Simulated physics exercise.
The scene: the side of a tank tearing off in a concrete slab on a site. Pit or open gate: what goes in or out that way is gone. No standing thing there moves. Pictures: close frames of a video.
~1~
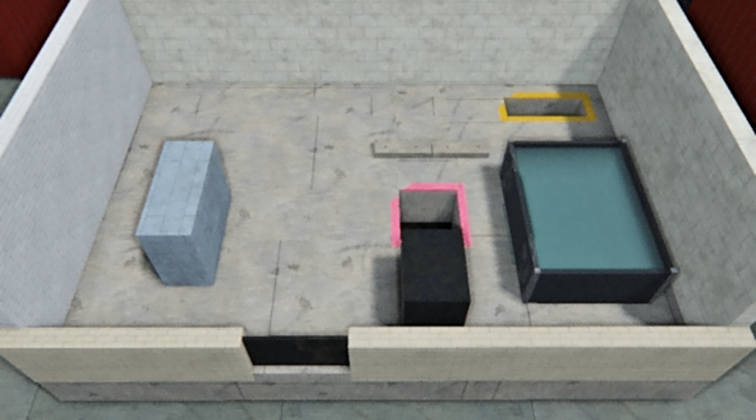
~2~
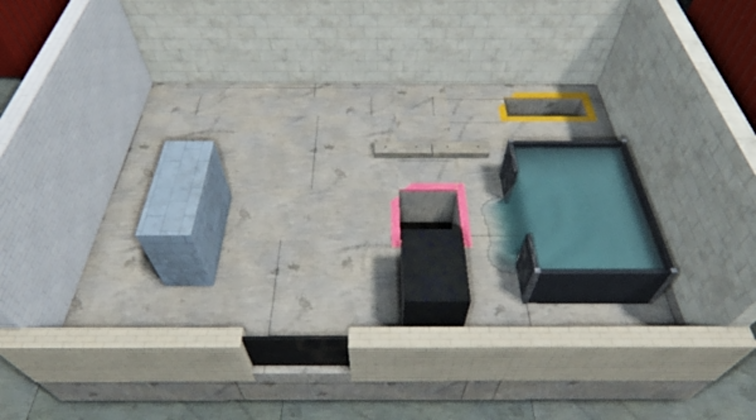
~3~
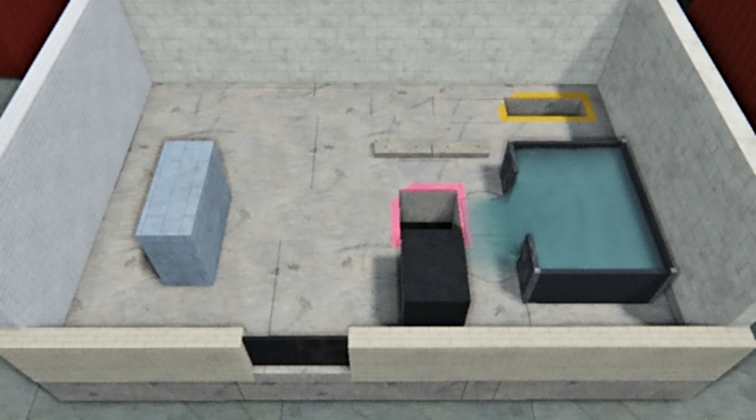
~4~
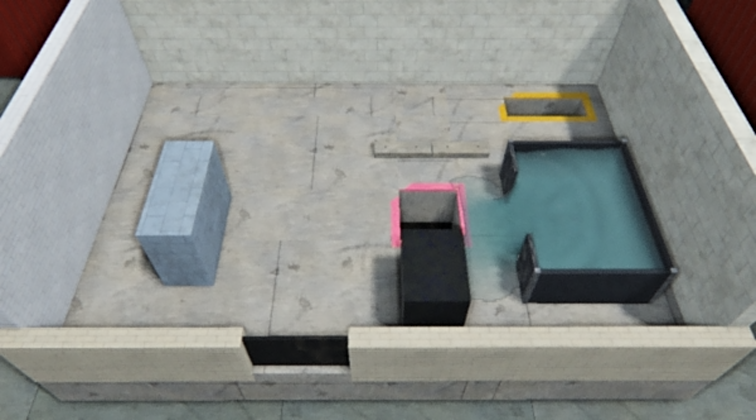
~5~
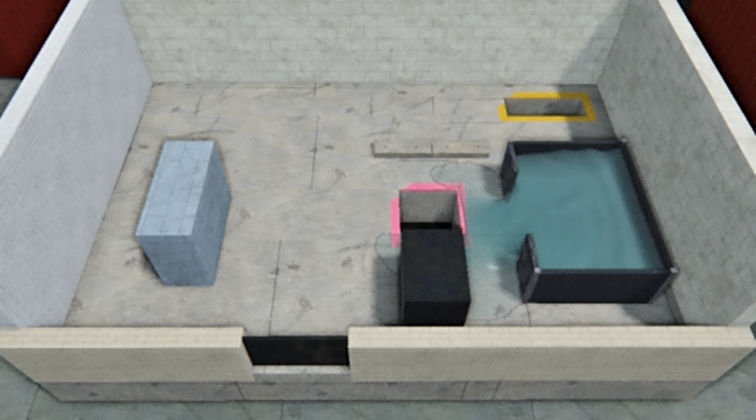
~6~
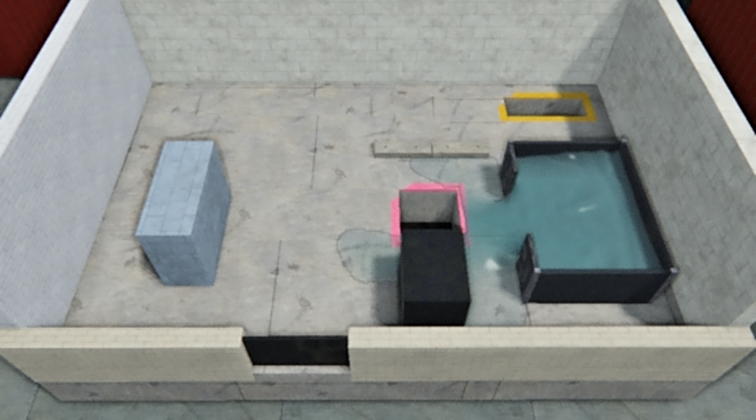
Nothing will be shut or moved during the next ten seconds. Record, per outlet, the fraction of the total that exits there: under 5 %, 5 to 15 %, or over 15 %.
Outcome: The gate gets shy of five per cent. The pink pit gets in excess of fifteen per cent. The yellow pit gets shy of five per cent.
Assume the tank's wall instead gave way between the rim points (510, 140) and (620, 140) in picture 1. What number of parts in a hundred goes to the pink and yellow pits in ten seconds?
Pink about 0 %, yellow about 70 %.
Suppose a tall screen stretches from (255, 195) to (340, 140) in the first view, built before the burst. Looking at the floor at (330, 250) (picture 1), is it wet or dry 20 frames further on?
Answer: Wet.
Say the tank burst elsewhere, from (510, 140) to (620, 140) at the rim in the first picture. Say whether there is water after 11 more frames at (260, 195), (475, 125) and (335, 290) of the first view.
Unsoaked, then soaked, then unsoaked.
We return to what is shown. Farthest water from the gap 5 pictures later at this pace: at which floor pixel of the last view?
Best guess: Near (226, 290).
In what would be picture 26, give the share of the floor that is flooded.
Roughly 40 percent, I reckon.
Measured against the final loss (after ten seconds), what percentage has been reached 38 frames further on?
Share gone by then: About 85 %.
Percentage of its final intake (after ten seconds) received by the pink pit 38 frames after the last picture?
About 85 %.
A moment on, water covers 15 % of the floor; the gate 0 %, the pink pit 17 %, the yellow pit 0 %.
Next, water covers 30 % of the floor; the gate 0 %, the pink pit 27 %, the yellow pit 0 %.
Then, water covers 40 % of the floor; the gate 0 %, the pink pit 37 %, the yellow pit 0 %.
Later, water covers 60 % of the floor; the gate 0 %, the pink pit 47 %, the yellow pit 0 %.
In the end, water covers 80 % of the floor; the gate 0 %, the pink pit 54 %, the yellow pit 0 %.
